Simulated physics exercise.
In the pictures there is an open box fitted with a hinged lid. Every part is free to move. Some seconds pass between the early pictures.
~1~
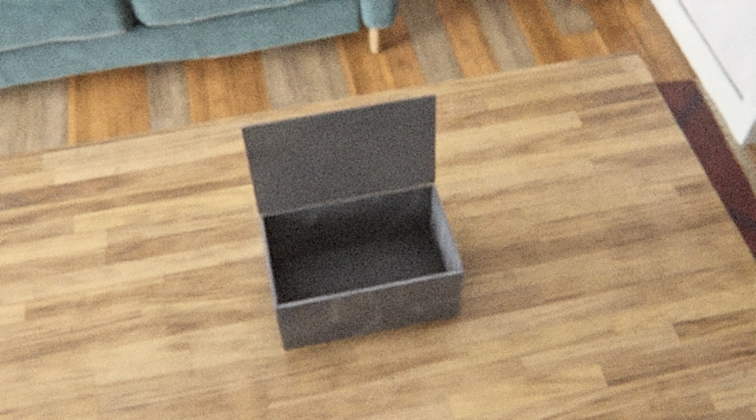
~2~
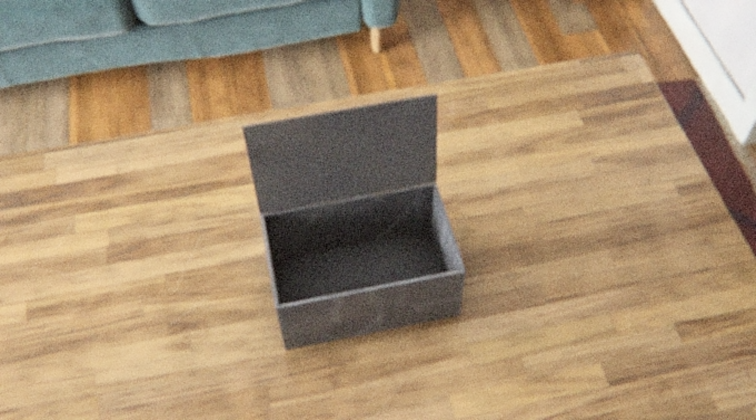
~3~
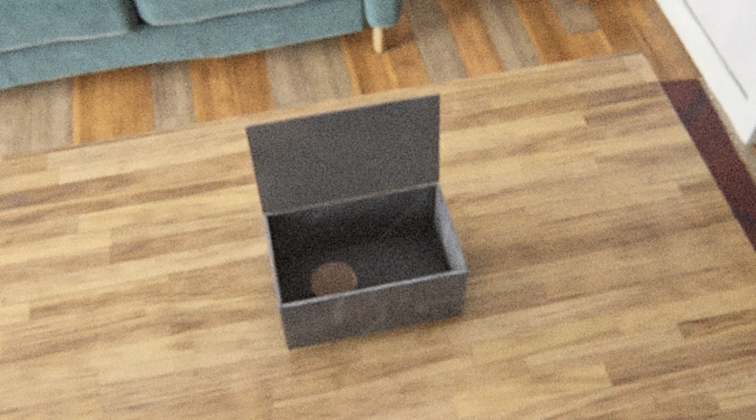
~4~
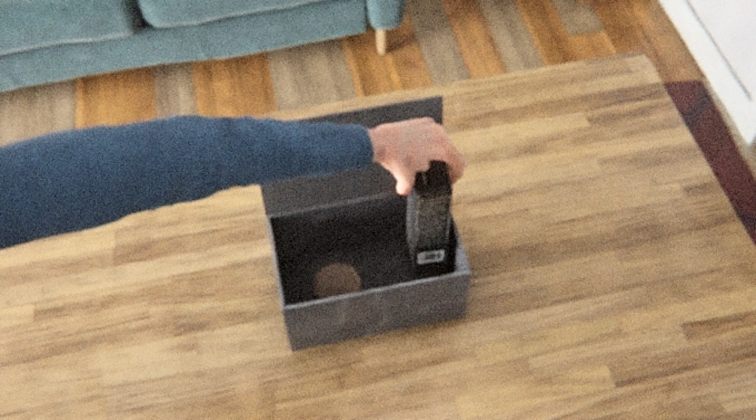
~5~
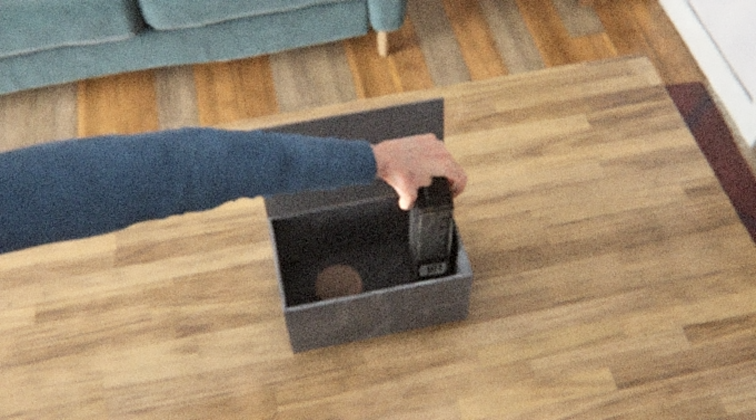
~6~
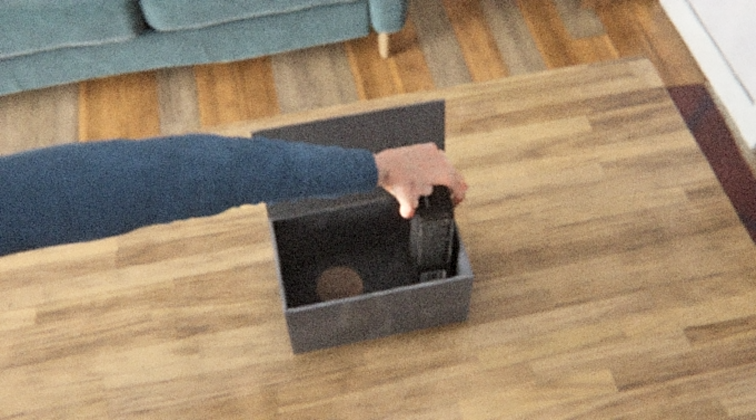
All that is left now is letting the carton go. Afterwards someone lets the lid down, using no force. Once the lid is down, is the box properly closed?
I expect the lid to fall short.
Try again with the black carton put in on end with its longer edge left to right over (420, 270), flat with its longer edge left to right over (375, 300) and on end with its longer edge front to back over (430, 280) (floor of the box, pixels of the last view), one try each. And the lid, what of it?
First, it stays ajar; second, it shuts flat; third, it stays ajar.
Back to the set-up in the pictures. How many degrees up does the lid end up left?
Near 65° up from the rim.
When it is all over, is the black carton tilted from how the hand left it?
As it turns out, it keeps its original angle.
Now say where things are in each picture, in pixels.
The last thing is not in view yet, in the first picture.
The last thing is not in view yet, in the second picture.
The last thing is not in view yet, in the third picture.
Coming down; black carton (428, 218), in the fourth picture.
Coming down; black carton (430, 231), in the fifth picture.
Put in, still held; black carton (430, 239), in the sixth picture.
Then, 1.20 s on from there, lid starting down.
Then, 1.50 s on from there, lid 66° above the rim.
Then, 3.90 s on from there, black carton resting near (430, 238).
In the end, lid 66° above the rim; both unmoved. At the end, from the last picture's camera, black carton near (430, 237).
